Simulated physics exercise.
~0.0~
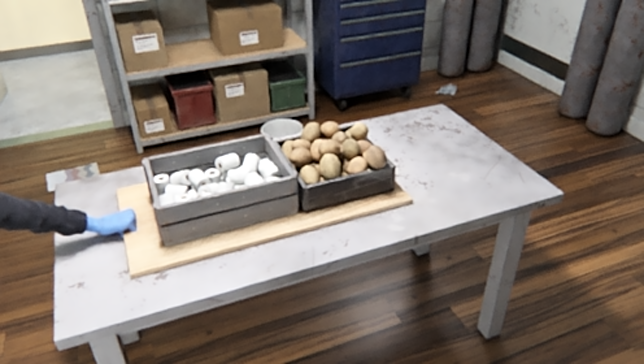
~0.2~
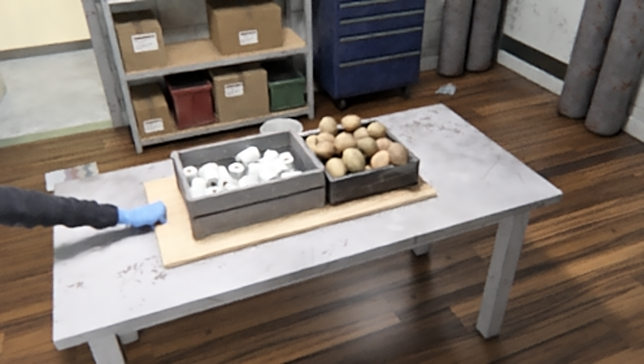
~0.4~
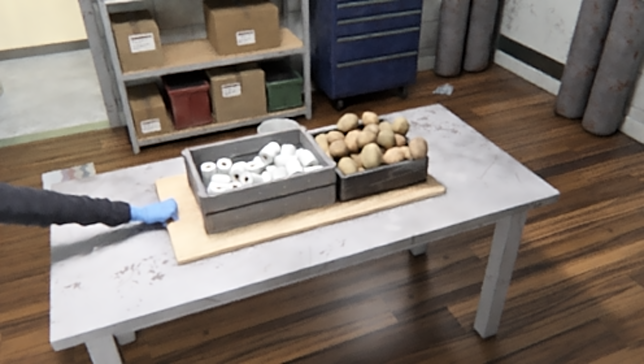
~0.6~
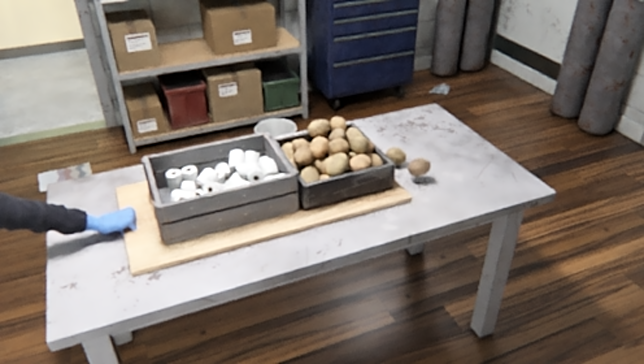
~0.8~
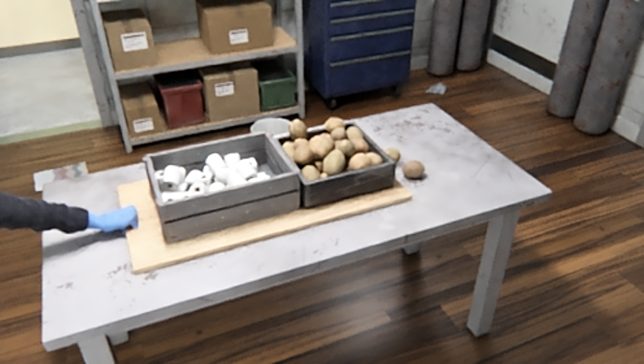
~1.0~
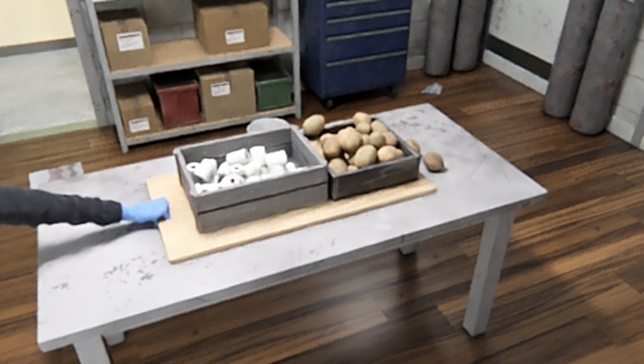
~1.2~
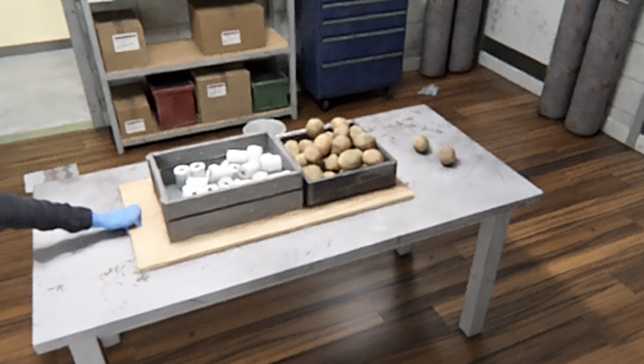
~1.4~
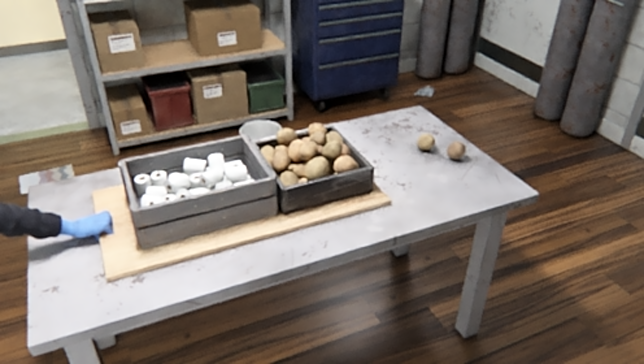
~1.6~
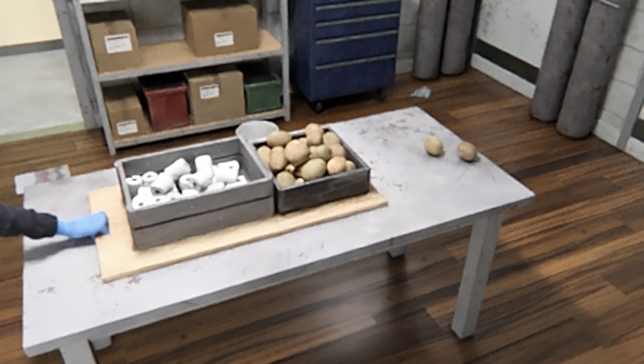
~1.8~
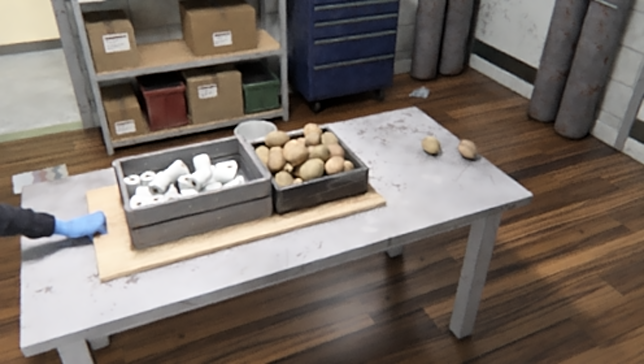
A gloved hand shakes a board holding two totes sideways, and two potatoes tumble out.
